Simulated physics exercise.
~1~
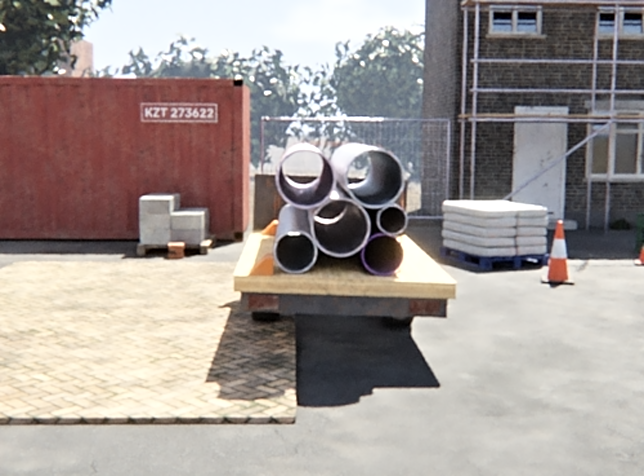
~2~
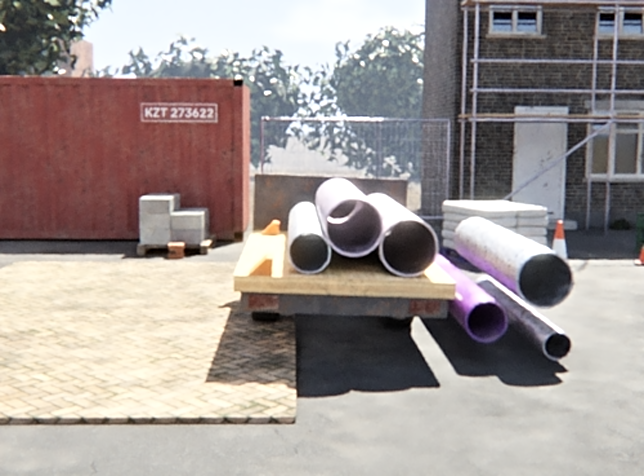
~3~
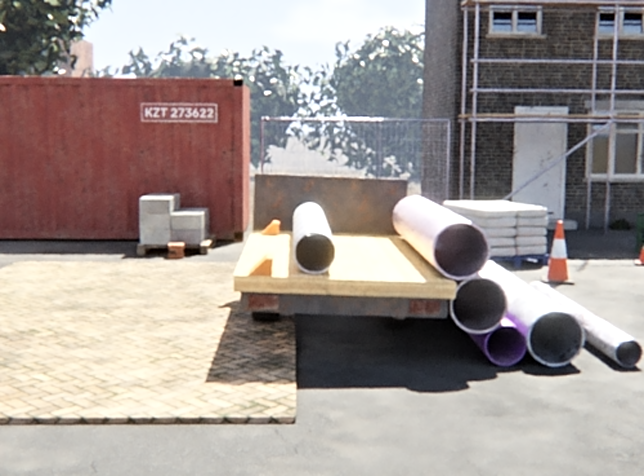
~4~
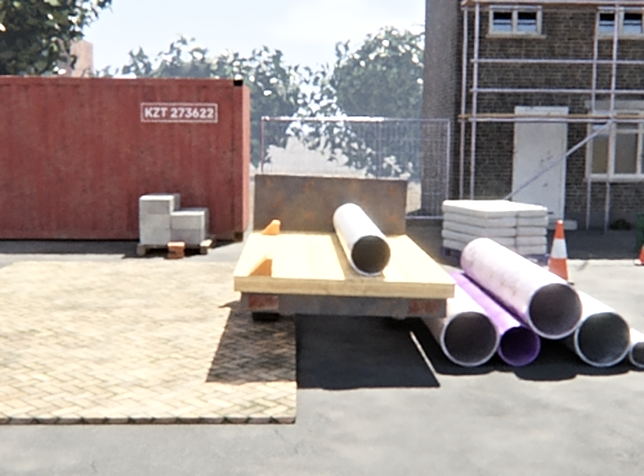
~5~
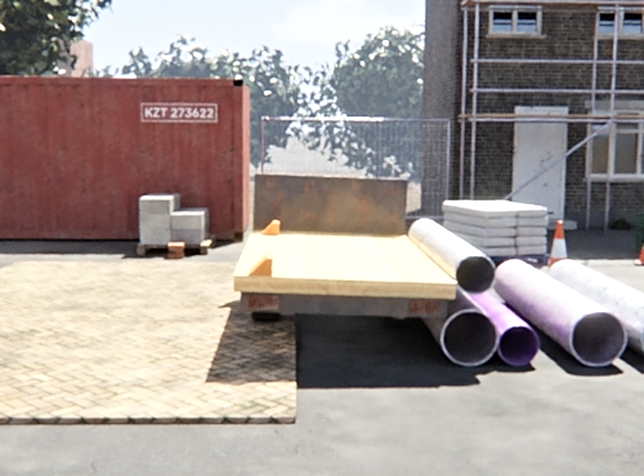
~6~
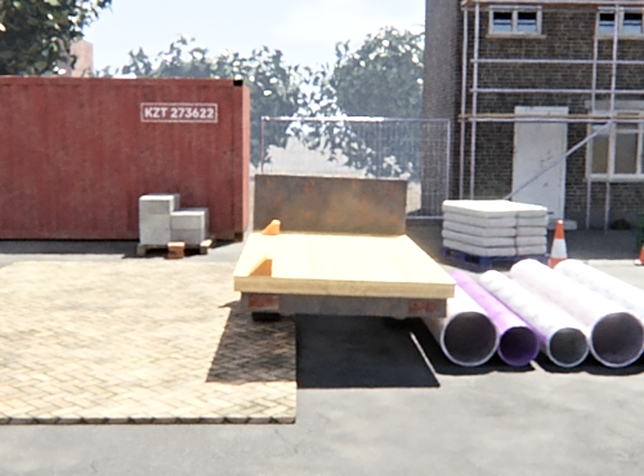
Six hollow steel pipes, one of them purple, sit stacked with their open ends facing us on a low, flat trailer in a sunlit yard, seen from behind by a still camera. A red container stands at left, with a brick building, scaffolding and an orange cone at right. The stack collapses and pipes roll right, several, including the purple one, dropping over the edge. Others follow until one remains, rolling across the deck before it too tips off. The deck ends up empty except for its small orange chocks, with the pipes lying on the ground at right.
